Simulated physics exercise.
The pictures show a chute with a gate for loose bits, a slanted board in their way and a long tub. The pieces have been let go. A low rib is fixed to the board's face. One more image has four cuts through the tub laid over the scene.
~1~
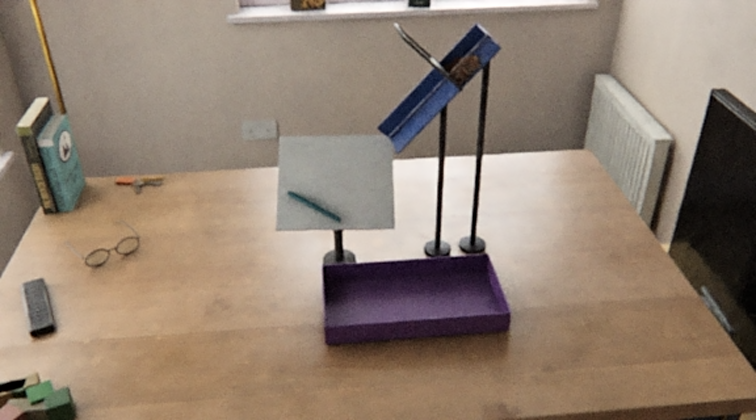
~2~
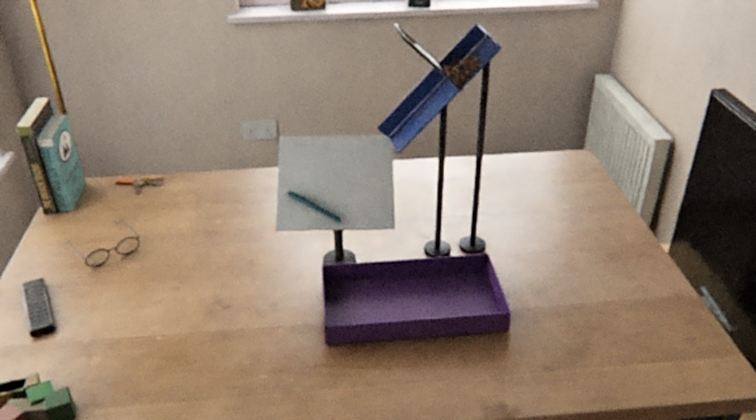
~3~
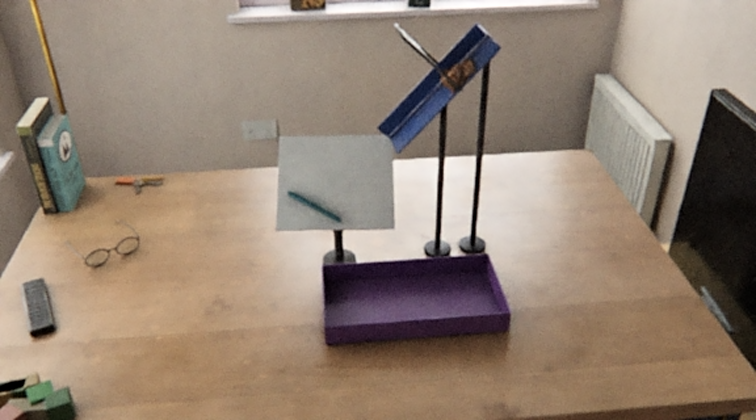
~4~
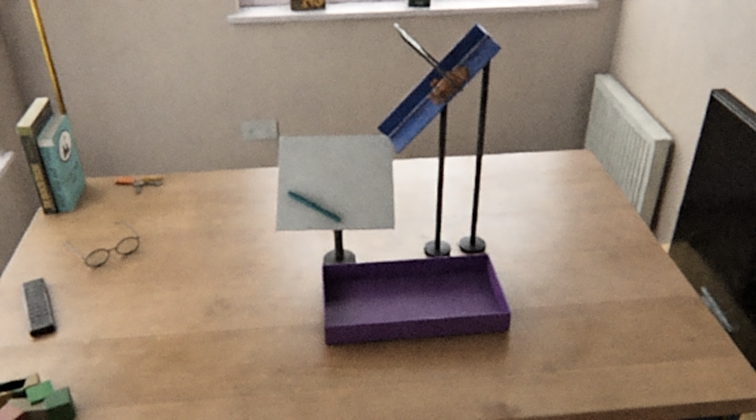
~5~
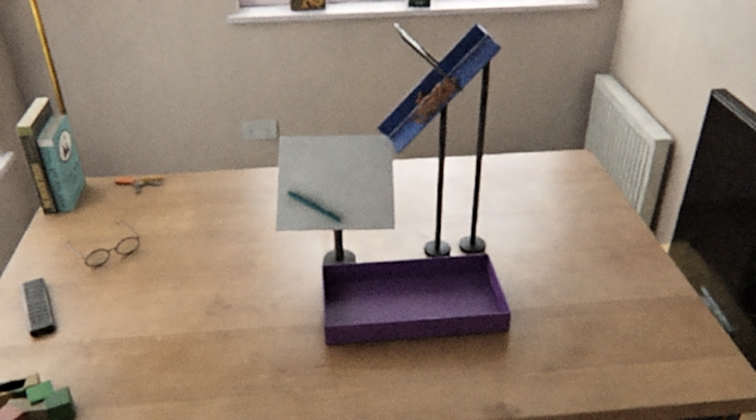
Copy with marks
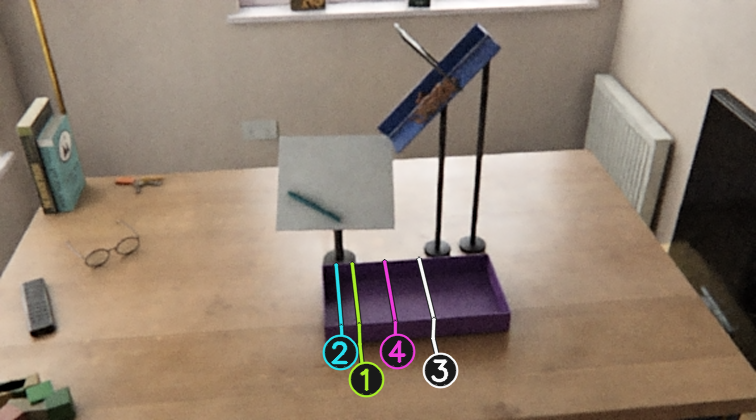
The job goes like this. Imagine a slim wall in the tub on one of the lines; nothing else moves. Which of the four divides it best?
It is 1.
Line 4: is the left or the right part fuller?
The left side.
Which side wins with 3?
More lands on the left.
On the marked copy, line 1 crosses the front rim at (359, 324); line 2 crosses the front rim at (341, 325); line 3 crosses the front rim at (433, 318); line 4 crosses the front rim at (395, 321).
If 1 is chosen, of what is caught, about half on the left of the divider, about half on the right.
If 2 is chosen, of what is caught, a small part on the left of the divider, nearly all on the right.
If 3 is chosen, of what is caught, all on the left of the divider, none on the right.
If 4 is chosen, of what is caught, all on the left of the divider, none on the right.
